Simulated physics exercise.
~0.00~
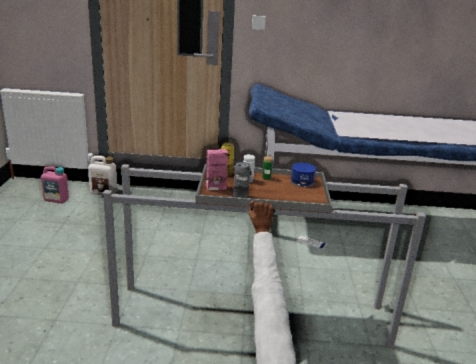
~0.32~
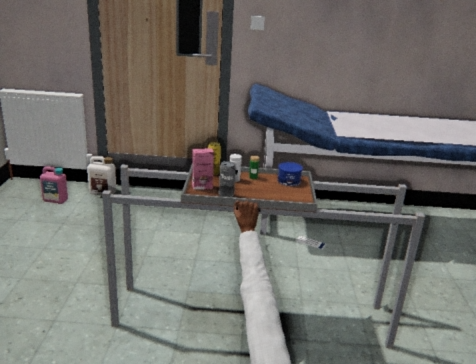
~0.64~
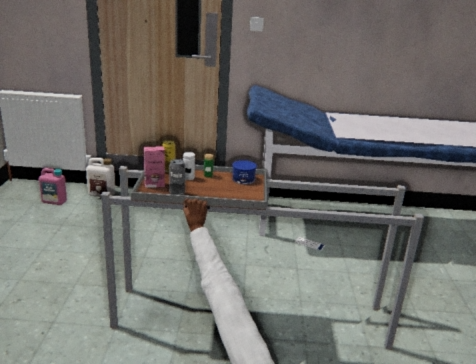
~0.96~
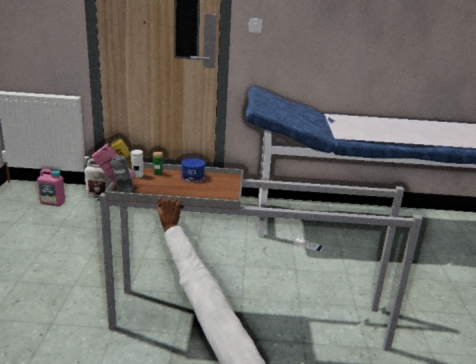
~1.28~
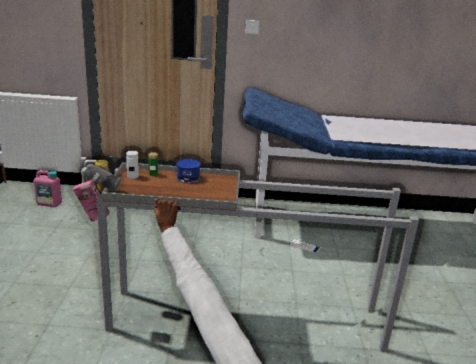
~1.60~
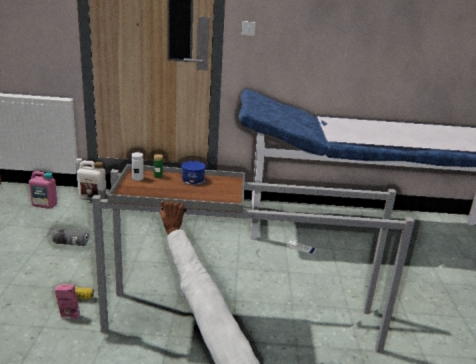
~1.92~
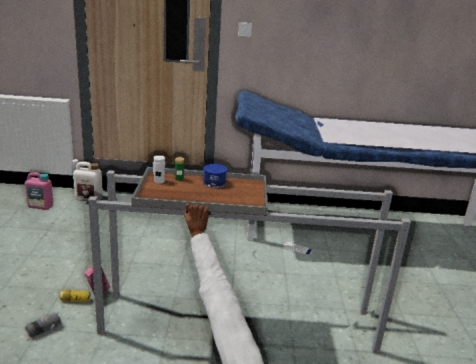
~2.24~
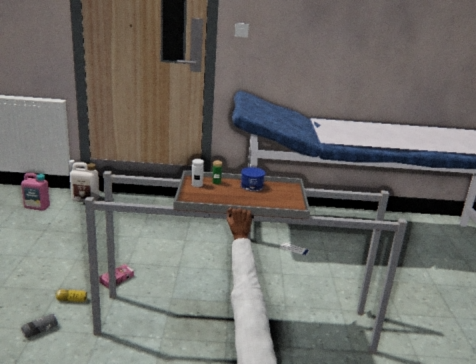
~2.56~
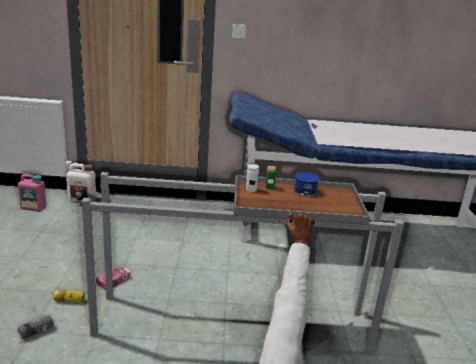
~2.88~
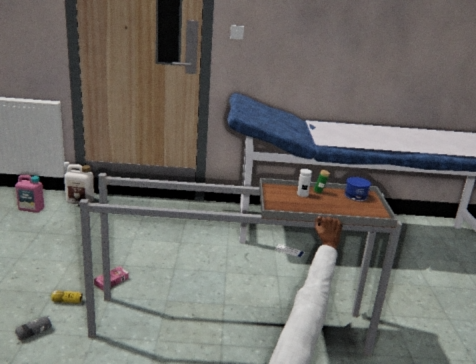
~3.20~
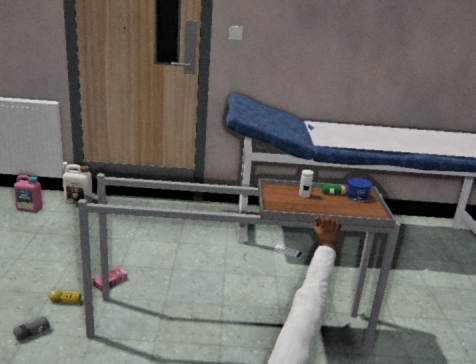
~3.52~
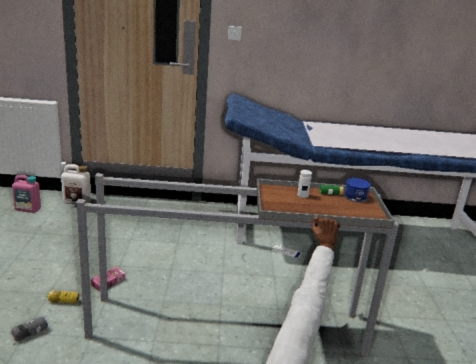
In a room with a door and a blue-topped bed, a hand slid a tray of small containers left along a metal rack, and three toppled to the floor; it then pushed the tray right, where a green shaker tipped over beside two still standing.
